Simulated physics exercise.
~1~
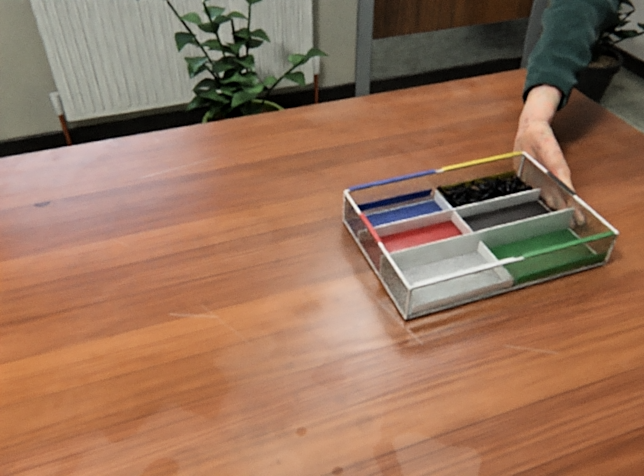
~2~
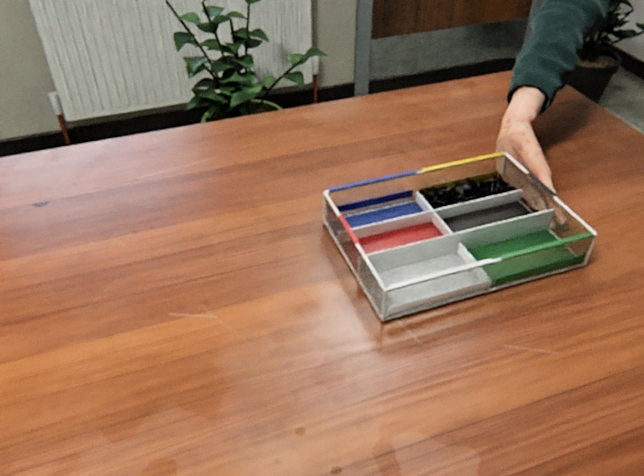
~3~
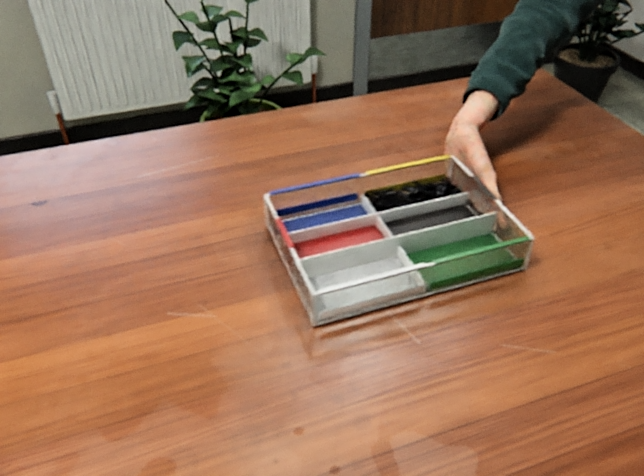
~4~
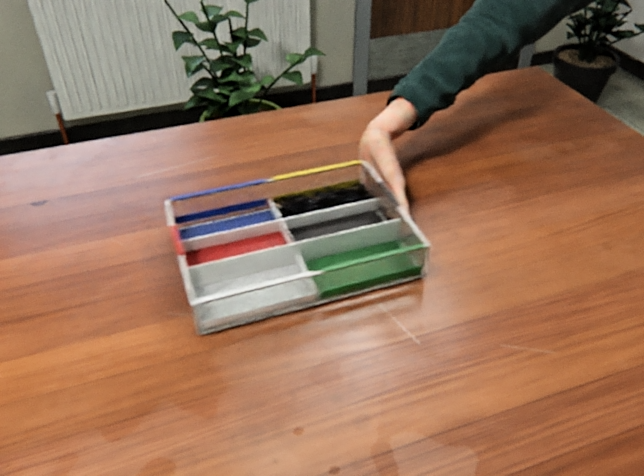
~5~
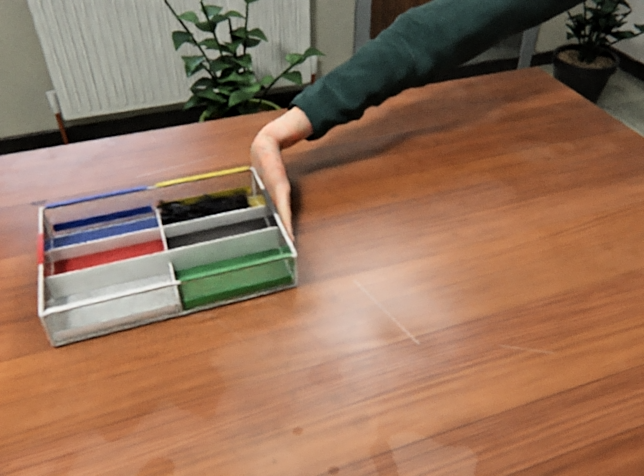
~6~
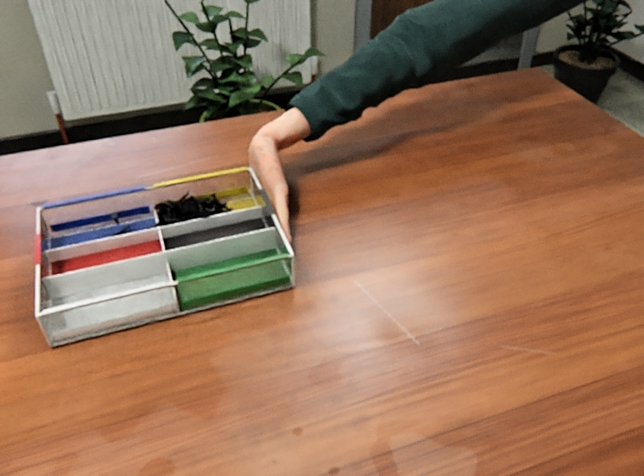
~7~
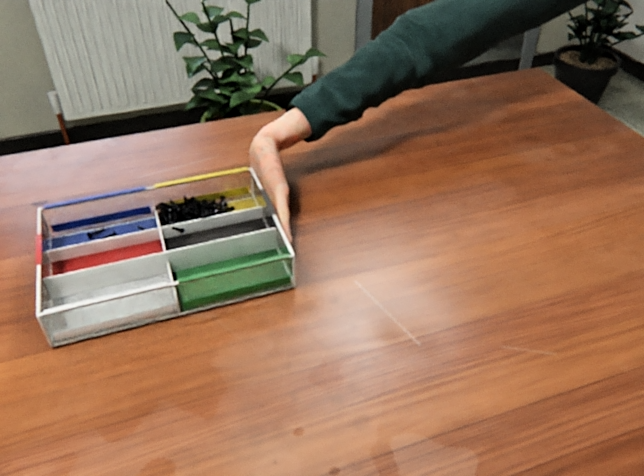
On a glossy reddish-brown wooden table, seen from slightly above with a pale radiator, leafy plants and a dark door behind, sits a clear-sided tray split into compartments. Its sections are marked blue, yellow, red, green, grey and white, and small black pieces lie in the yellow one at the back. A hand in a dark green sleeve grips the right side and slides the tray left, gathering speed. It stops sharply near the left edge, and the black pieces shift leftward. A few end up in the blue compartment, while most remain in the yellow one, the hand still holding on.
